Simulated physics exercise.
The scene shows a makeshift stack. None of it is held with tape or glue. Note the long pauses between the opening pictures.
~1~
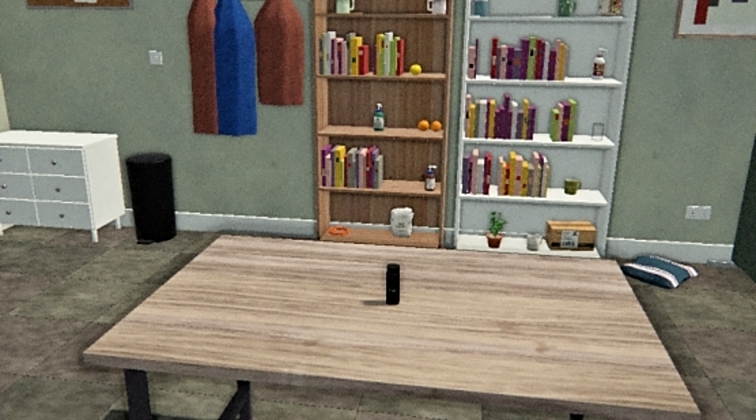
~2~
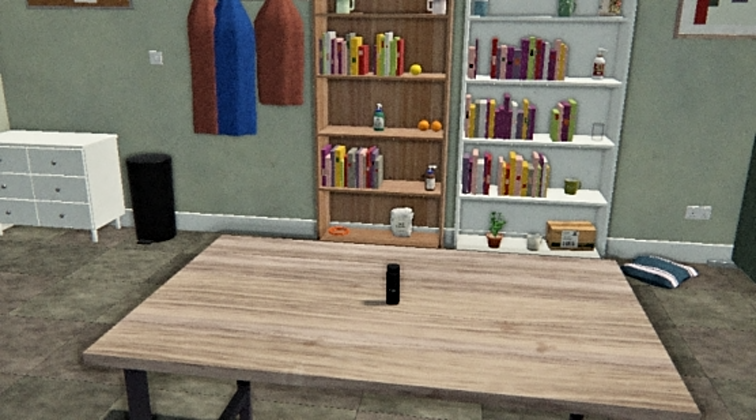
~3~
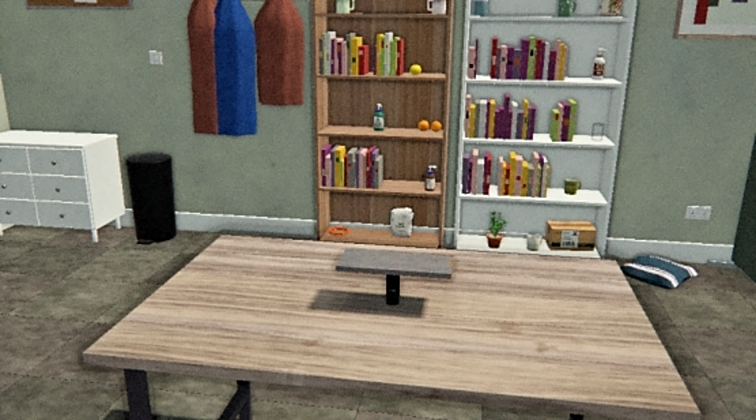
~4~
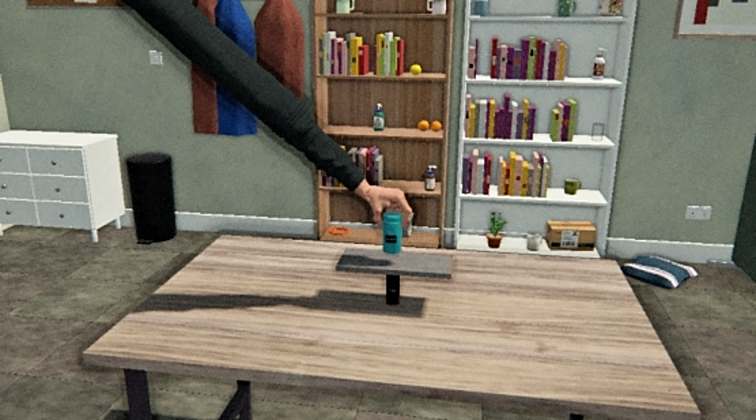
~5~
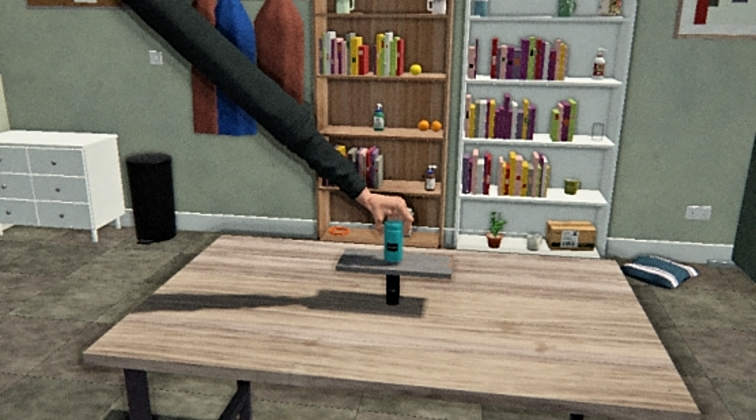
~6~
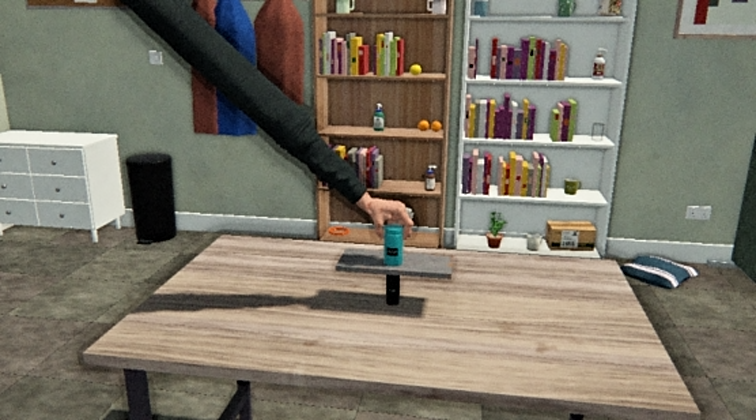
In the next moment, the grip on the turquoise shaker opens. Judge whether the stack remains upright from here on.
Result: Steady.
Then, 0.70 s past the last view, nothing moves.
Then, 1.70 s past the last view, turquoise shaker resting near (393, 246).
Finally, all 3 still in place. Final places as the last picture's camera would see them, turquoise shaker near (393, 246). The stack keeps its balance.
